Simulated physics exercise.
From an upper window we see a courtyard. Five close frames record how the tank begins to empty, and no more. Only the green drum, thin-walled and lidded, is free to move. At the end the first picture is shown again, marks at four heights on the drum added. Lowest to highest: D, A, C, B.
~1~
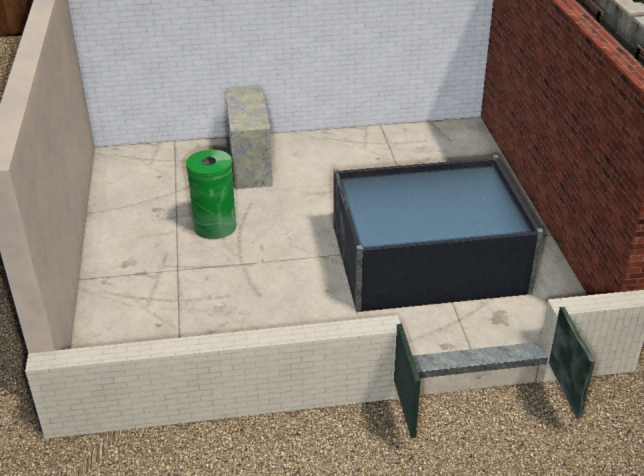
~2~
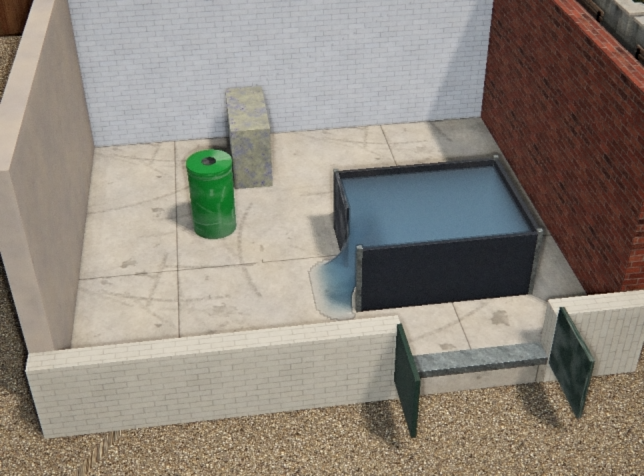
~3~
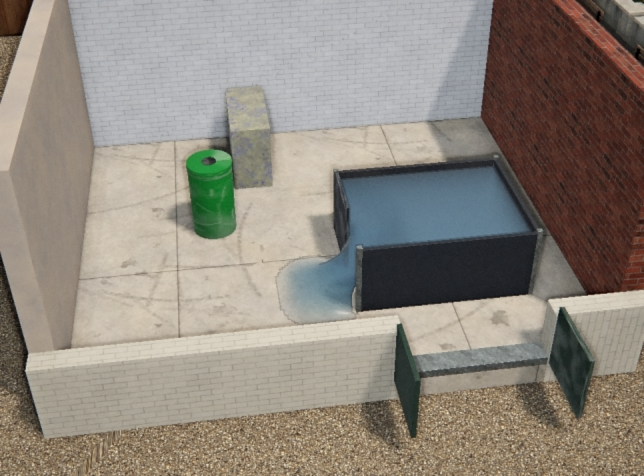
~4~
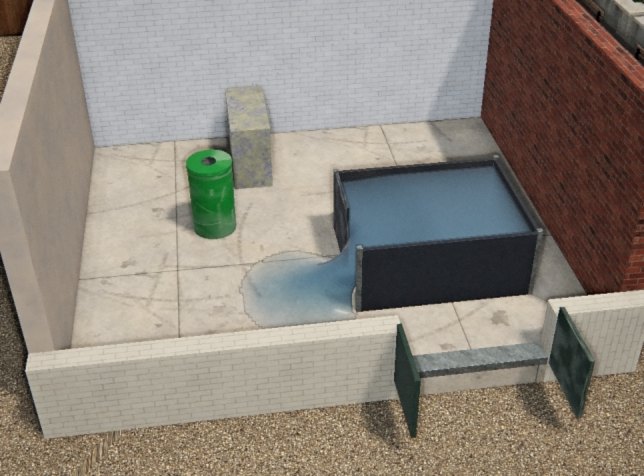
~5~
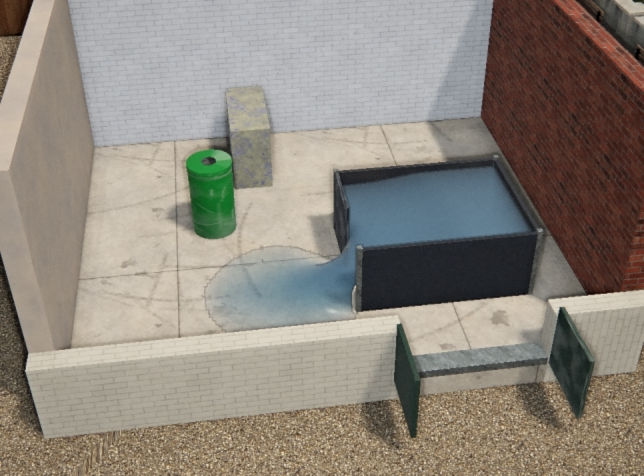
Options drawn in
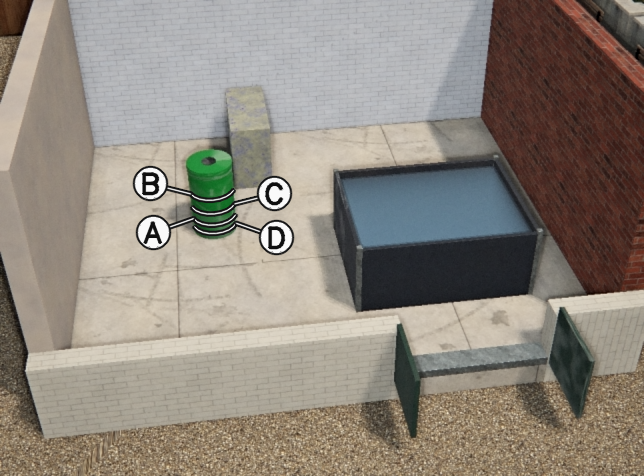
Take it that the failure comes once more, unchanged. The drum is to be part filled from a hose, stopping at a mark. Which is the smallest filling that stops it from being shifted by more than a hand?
Go for A.
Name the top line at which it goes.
D.
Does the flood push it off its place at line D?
Yes.
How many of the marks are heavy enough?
Three of them.
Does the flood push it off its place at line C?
No, not at all.
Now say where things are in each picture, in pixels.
Lid of the green drum at (209, 161); tank full, its middle at (432, 206); open gate at (473, 311).
Water covers 1 % of the ground and is seen nearest the drum at (321, 266).
Water covers 3 % of the ground and is seen nearest the drum at (298, 263).
Water covers 6 % of the ground and is seen nearest the drum at (274, 259).
Lid of the green drum at (209, 161); water covers 9 % of the ground and is seen nearest the drum at (246, 258).
On the marked copy, A at (215, 225); B at (212, 200); C at (214, 213); D at (216, 233); from the bottom up D, A, C, B.
For line A, it does not move.
For line B, it does not move.
For line C, it does not move.
For line D, it is pushed about twice its own width away.
